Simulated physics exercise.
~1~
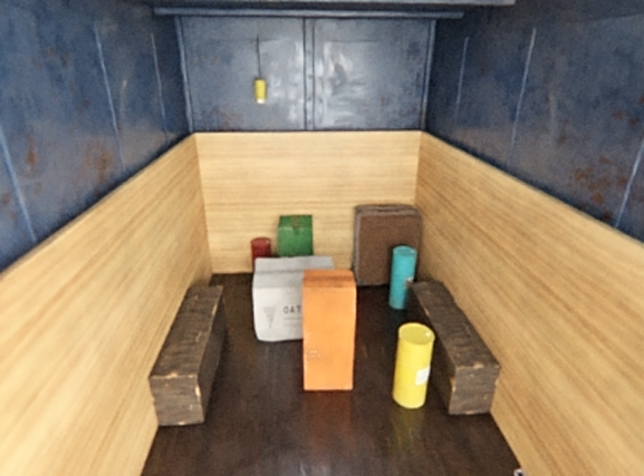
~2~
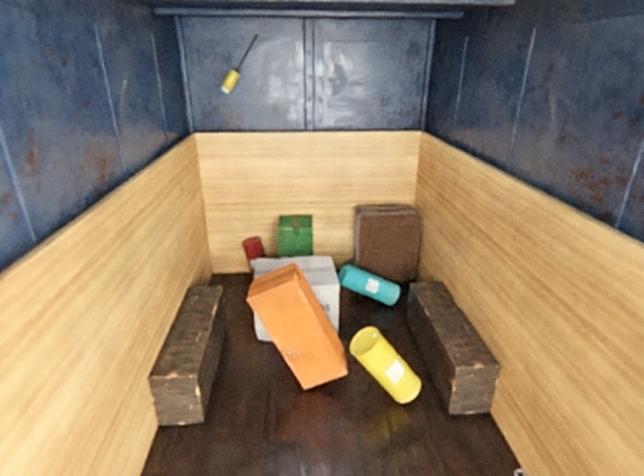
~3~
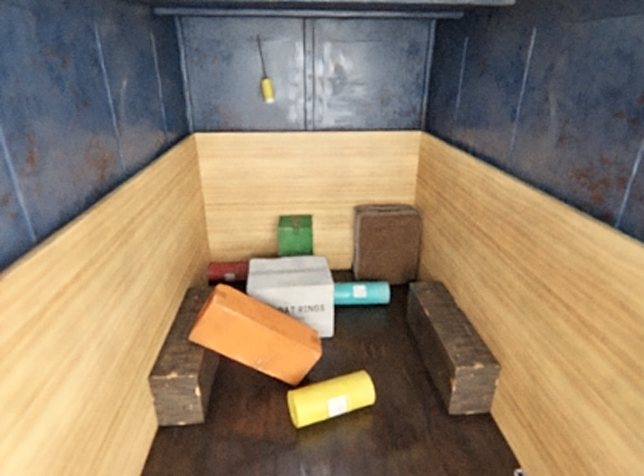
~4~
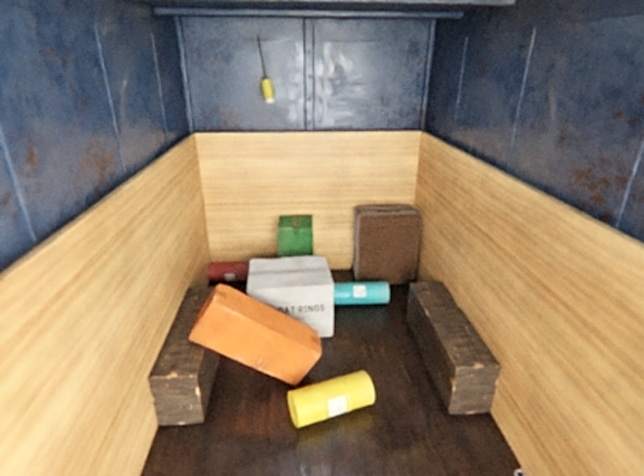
A yellow canister, an orange box, a turquoise canister and a red canister stand upright among a white box, a green box and a brown case in a van's load bay, seen from behind and facing the front wall. Dark wheel boxes line both sides, and a small yellow object hangs at the front wall. The four upright items tip to the left as the hanging object swings that way. Both brighter canisters and the red one drop onto their sides, while the orange box slumps against the left wheel box. Everything then lies still, with the green box and brown case unmoved.
